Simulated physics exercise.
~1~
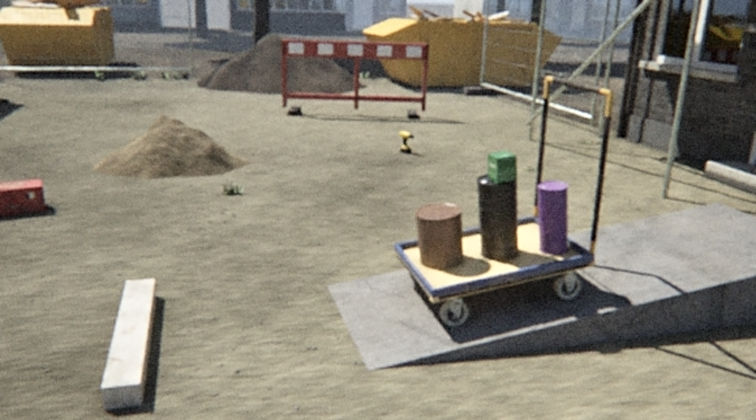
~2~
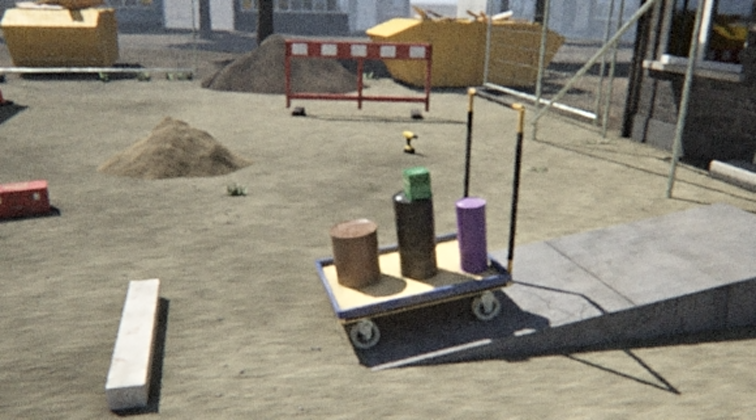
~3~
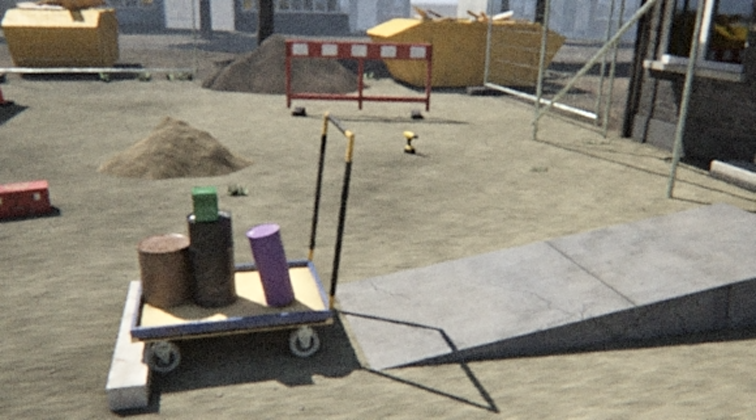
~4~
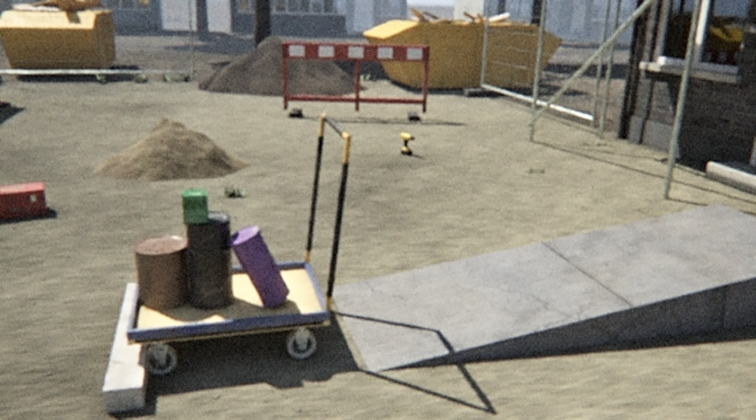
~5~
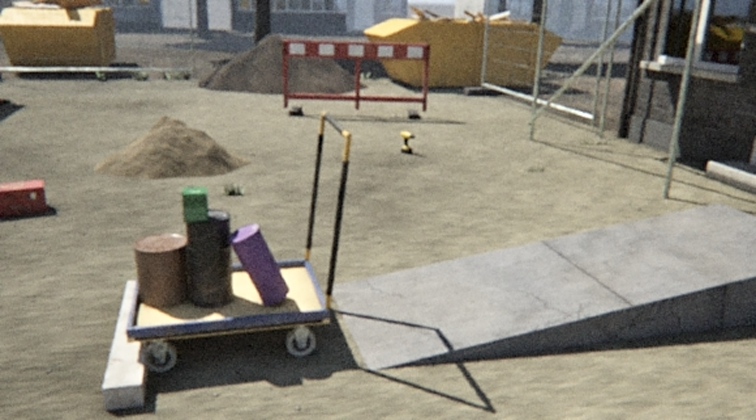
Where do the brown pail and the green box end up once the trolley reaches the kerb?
Both are still aboard the trolley. The brown pail stands on the deck and the green box rests on top of the black canister.
